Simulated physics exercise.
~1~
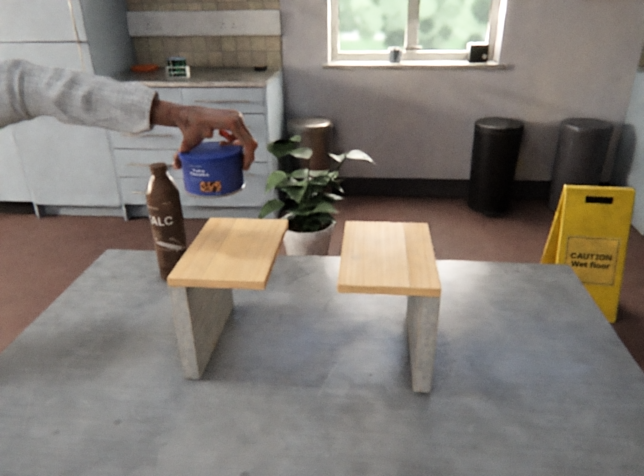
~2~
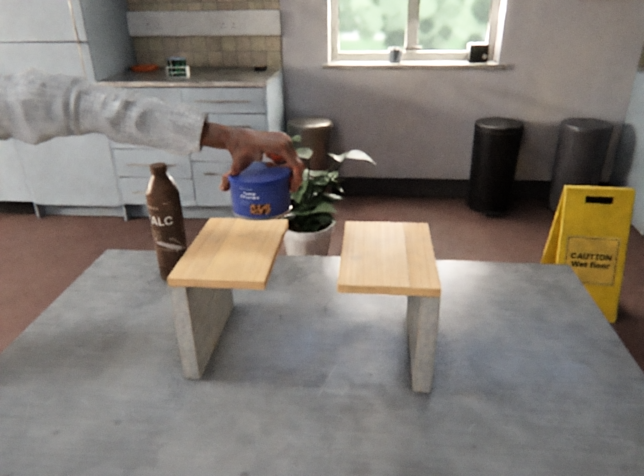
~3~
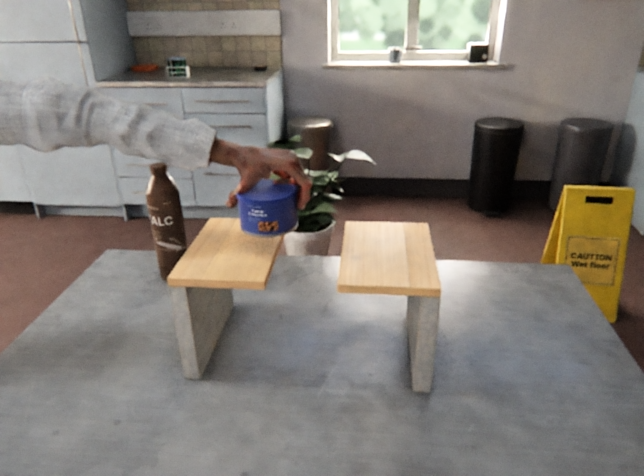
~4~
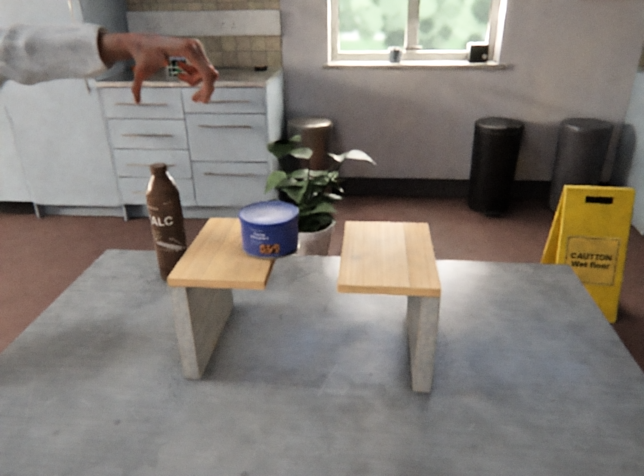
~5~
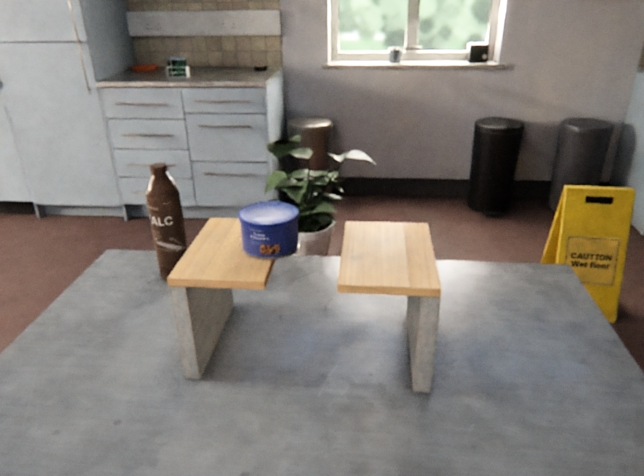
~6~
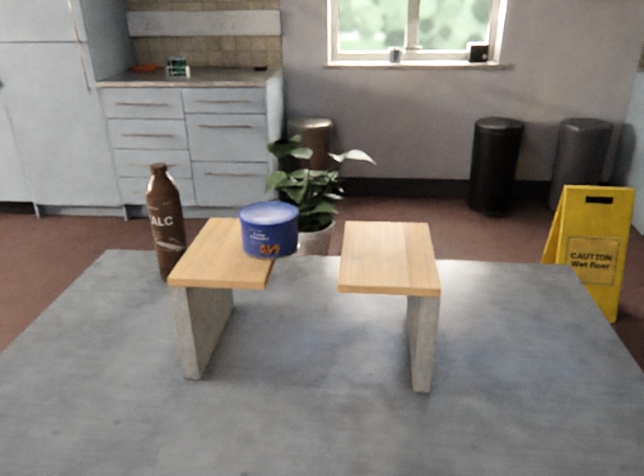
The video shows a hand carrying a blue tub past a brown bottle toward two wooden-topped ledges separated by a gap, lowering it at the left ledge's inner edge. The hand releases it and withdraws, and the tub stays there, beside the gap, without falling.
